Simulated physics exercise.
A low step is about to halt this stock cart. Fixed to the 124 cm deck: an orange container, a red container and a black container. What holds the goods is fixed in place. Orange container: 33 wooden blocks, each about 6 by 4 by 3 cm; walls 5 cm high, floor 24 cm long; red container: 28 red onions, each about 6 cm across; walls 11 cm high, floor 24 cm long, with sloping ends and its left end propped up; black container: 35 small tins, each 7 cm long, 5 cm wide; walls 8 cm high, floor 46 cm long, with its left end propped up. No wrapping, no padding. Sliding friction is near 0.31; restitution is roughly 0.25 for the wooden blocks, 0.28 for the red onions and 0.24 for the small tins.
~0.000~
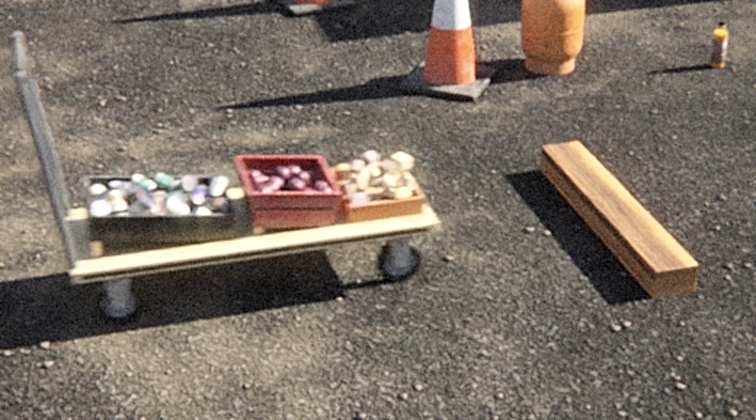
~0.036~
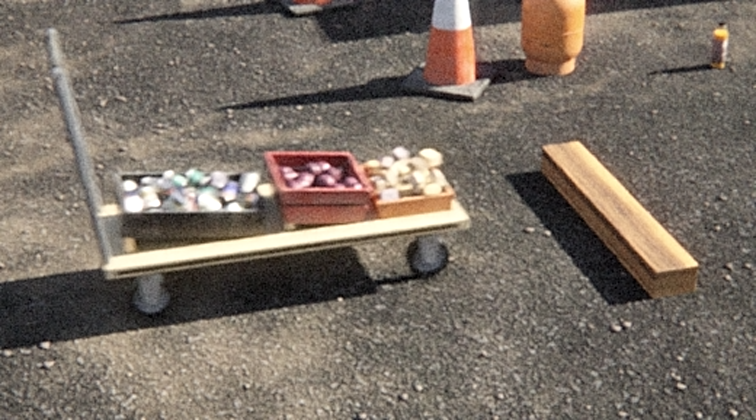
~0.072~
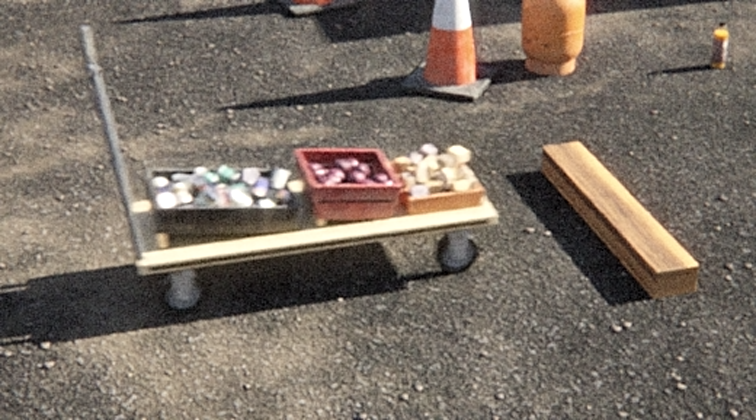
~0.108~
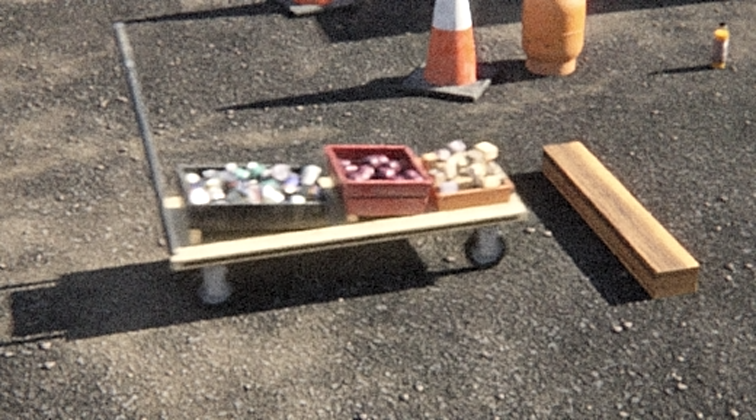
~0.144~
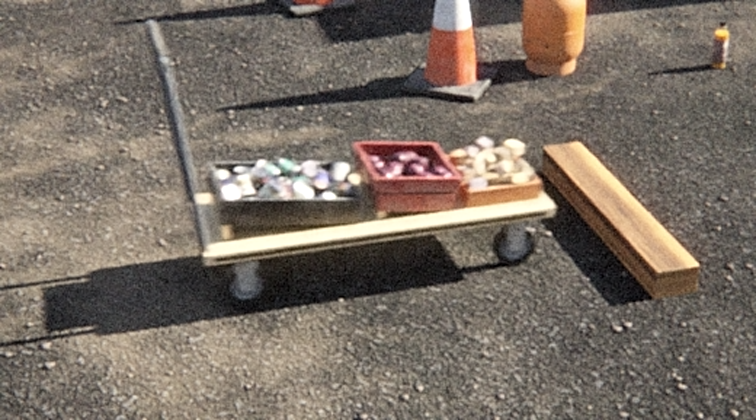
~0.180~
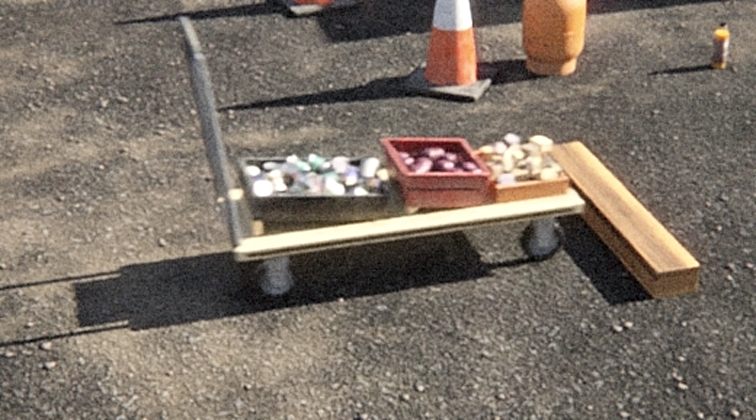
A flat cart with a pale wooden deck and an upright handle at its left end stands on sunlit, gritty dark ground, seen from above and to one side. It carries a black container of small pale and coloured items, a red one of dark purple onions and an orange one of wooden blocks, left to right. The cart rolls steadily rightward towards a wooden beam, past a traffic cone, while the view stays still.
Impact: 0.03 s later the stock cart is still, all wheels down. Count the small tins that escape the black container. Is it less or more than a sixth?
Out of the black container go more than a sixth of the small tins.
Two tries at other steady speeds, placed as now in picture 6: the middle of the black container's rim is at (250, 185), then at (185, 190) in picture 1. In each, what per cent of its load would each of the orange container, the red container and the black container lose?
Orange container 10 then 40, red container 0 then 10, black container 10 then 30 per cent.
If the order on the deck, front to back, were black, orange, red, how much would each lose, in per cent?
In that case orange container 40, red container 20, black container 40 per cent.
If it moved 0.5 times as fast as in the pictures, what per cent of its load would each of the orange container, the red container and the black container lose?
Then orange container 10, red container 0, black container 10 per cent.
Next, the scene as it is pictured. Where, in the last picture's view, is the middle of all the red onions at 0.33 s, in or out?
Around (496, 166).
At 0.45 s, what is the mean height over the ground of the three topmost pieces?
Roughly 56 cm.
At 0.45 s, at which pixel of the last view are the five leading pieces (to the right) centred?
Around (682, 137).
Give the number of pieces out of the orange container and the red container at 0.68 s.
About: Orange container 14, red container 4.
After 0.23 s, impact.
After 0.33 s, orange container 28 in, 5 out, red container 28 in, 0 out and black container 33 in, 2 out.
After 0.45 s, orange container 22 in, 11 out, red container 25 in, 3 out and black container 27 in, 8 out.
After 0.68 s, orange container 19 in, 14 out, red container 24 in, 4 out and black container 24 in, 11 out.
When it is over (at 1.18 s), orange container 19 in, 14 out, red container 24 in, 4 out and black container 24 in, 11 out. Asked share, 11 of 35, 31 per cent.
